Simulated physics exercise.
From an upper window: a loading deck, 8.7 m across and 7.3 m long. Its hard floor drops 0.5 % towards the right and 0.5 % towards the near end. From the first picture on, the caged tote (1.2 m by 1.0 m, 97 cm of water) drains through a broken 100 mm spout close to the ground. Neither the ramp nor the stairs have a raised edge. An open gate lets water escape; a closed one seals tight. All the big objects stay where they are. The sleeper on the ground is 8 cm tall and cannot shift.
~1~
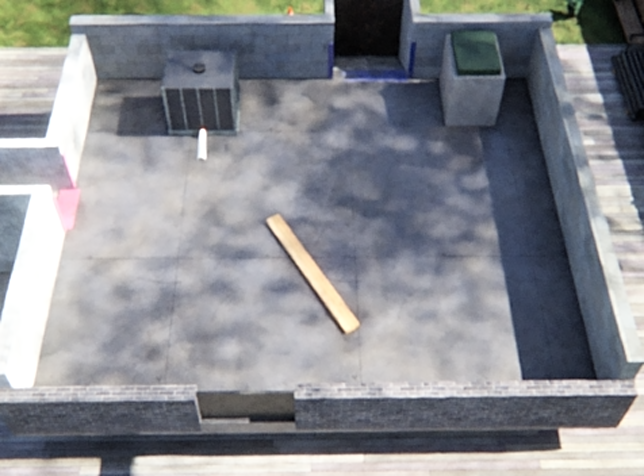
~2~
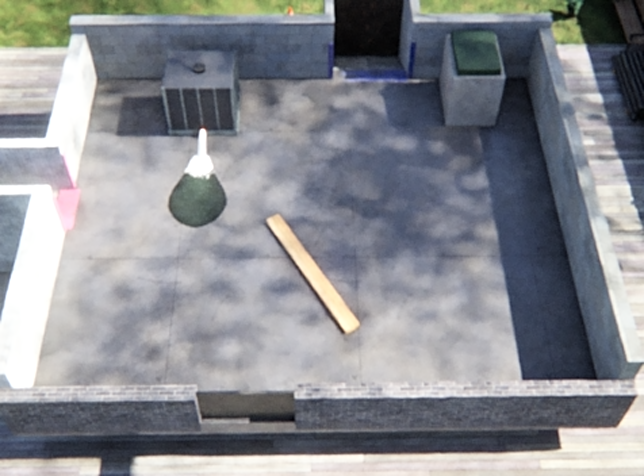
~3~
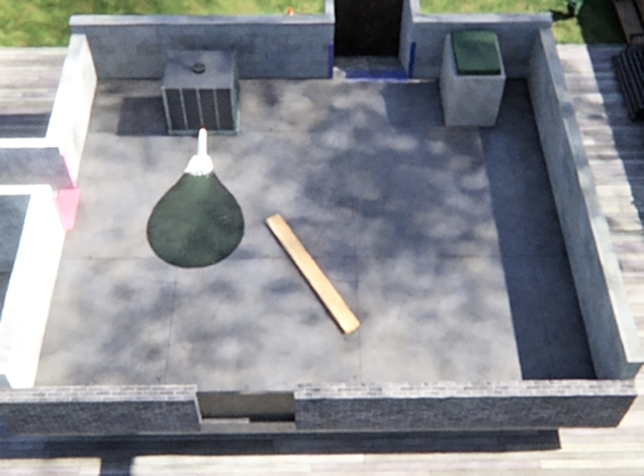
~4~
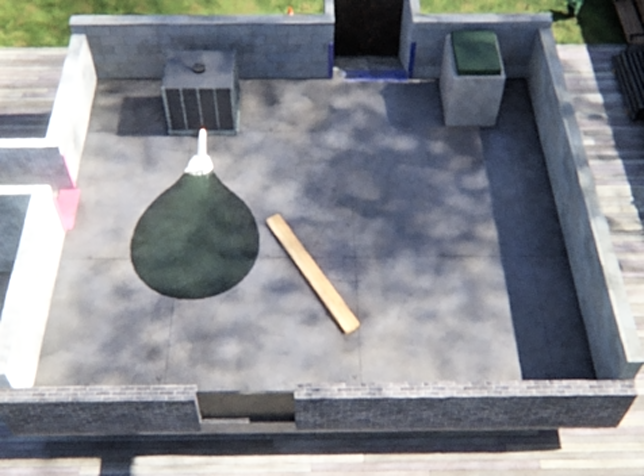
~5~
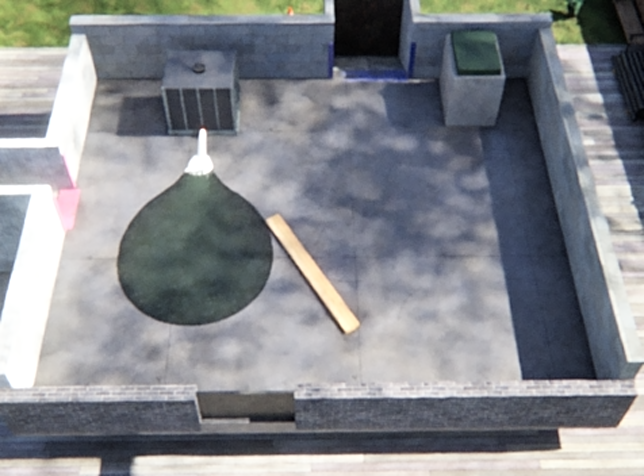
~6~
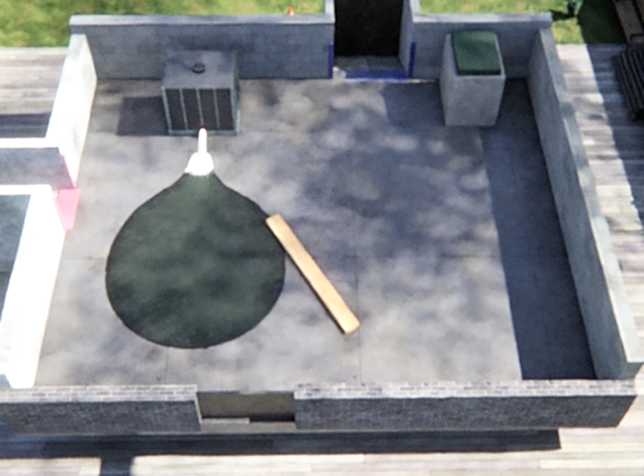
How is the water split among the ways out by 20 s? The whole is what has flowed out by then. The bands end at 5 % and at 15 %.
Shares: The gate opening takes not even 5 %; the flight of stairs down (marked blue) takes not even 5 %; the down ramp (marked pink) takes under 5 %.
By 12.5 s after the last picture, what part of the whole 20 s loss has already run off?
Some 0 per cent by then.
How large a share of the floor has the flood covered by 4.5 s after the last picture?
Some 25 per cent of it.
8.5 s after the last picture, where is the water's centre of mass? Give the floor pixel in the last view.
At about (215, 323).
Then, 1.5 s after the last picture water covers 20 % of the floor and is deepest (5 cm) near (197, 160); gone so far, the gate opening 0 %, the flight of stairs down (marked blue) 0 %, the down ramp (marked pink) 0 %.
Then, 4.5 s after the last picture water covers 25 % of the floor and is deepest (5 cm) near (197, 160); gone so far, the gate opening 0 %, the flight of stairs down (marked blue) 0 %, the down ramp (marked pink) 0 %.
Then, 8.5 s after the last picture water covers 35 % of the floor and is deepest (5 cm) near (197, 160); gone so far, the gate opening 0 %, the flight of stairs down (marked blue) 0 %, the down ramp (marked pink) 0 %.
Then, 12.5 s after the last picture water covers 40 % of the floor and is deepest (4 cm) near (197, 160); gone so far, the gate opening 0 %, the flight of stairs down (marked blue) 0 %, the down ramp (marked pink) 0 %.
Then, 16.5 s after the last picture water covers 45 % of the floor and is deepest (4 cm) near (197, 160); gone so far, the gate opening 0 %, the flight of stairs down (marked blue) 0 %, the down ramp (marked pink) 0 %.
